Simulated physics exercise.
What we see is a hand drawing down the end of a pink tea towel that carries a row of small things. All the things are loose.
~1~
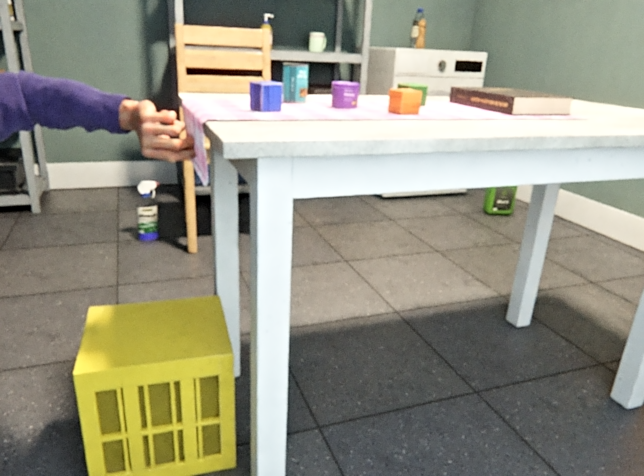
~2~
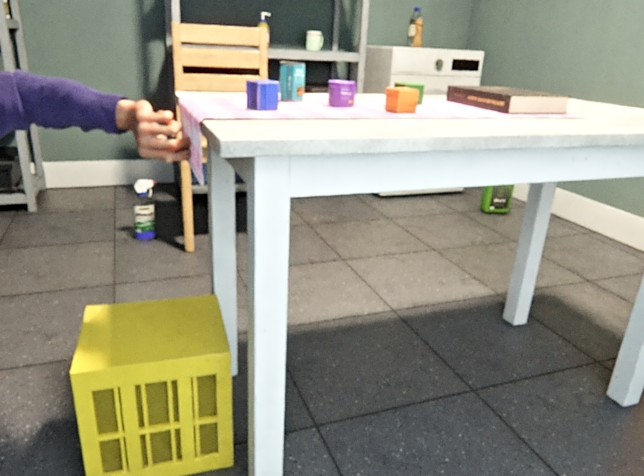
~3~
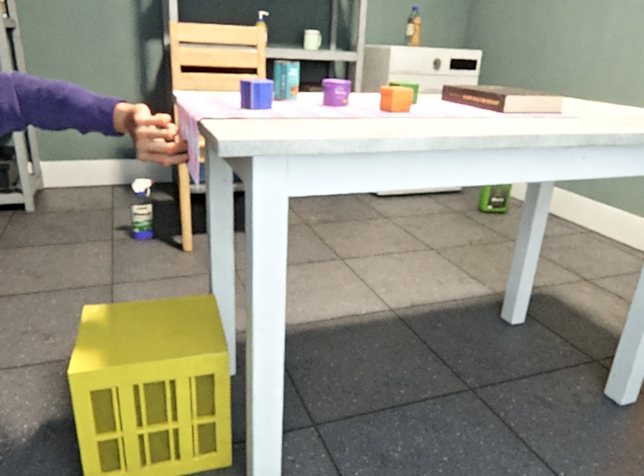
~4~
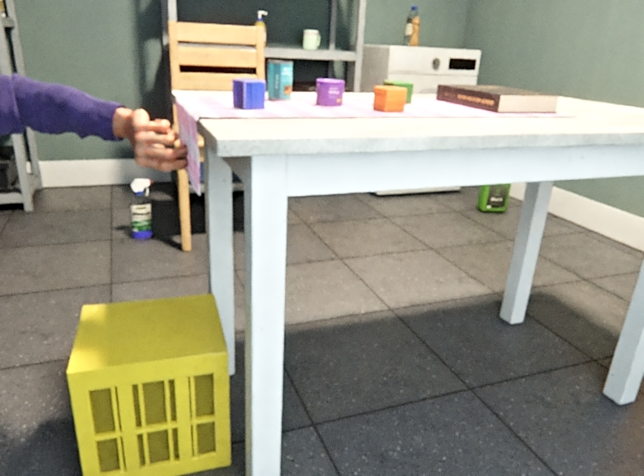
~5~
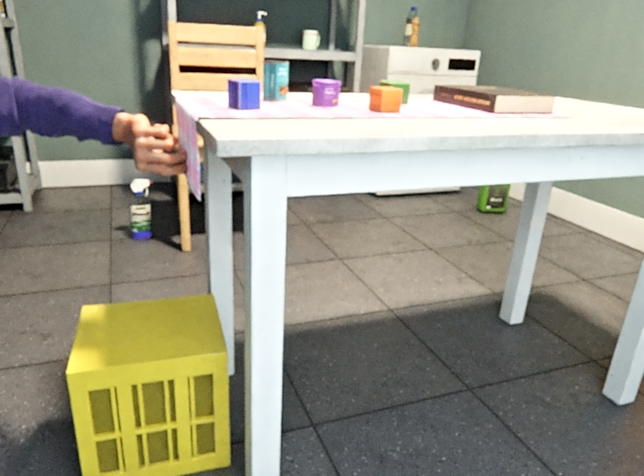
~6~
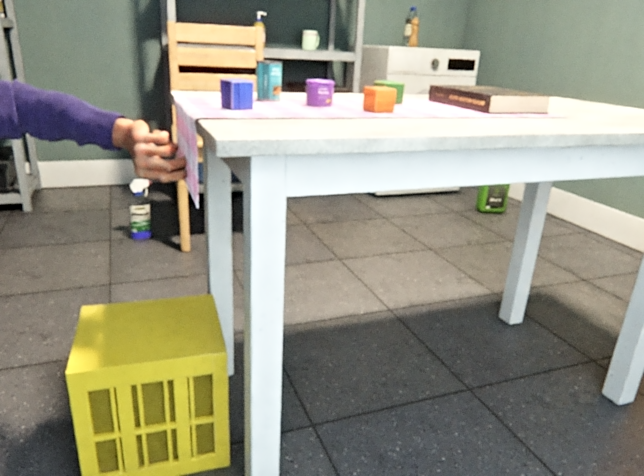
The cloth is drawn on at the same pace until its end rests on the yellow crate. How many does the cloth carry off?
The table loses three.
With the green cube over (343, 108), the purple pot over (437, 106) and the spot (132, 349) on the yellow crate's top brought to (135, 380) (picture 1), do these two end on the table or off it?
The green cube is carried off; the purple pot remains up.
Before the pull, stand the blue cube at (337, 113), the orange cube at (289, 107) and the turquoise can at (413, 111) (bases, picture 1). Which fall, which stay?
The blue cube goes over; the orange cube drops off; the turquoise can stays on.
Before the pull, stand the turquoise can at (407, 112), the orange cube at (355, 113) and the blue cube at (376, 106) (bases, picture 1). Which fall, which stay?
The turquoise can keeps its place on top; the orange cube goes over; the blue cube does not fall.
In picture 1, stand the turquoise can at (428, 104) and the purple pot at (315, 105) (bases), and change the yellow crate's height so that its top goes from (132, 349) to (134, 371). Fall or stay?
The turquoise can does not fall; the purple pot goes over.
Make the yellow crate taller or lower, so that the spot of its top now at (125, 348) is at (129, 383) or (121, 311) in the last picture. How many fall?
Then 4 and 2.
Soon after, hem near (187, 222); all still up.
Then, hem near (188, 274); blue cube and turquoise can gone.
Further on, hem on the crate; blue cube, turquoise can and purple pot gone.
At rest, hem on the crate; blue cube, turquoise can and purple pot gone. The count of fallen things is three.
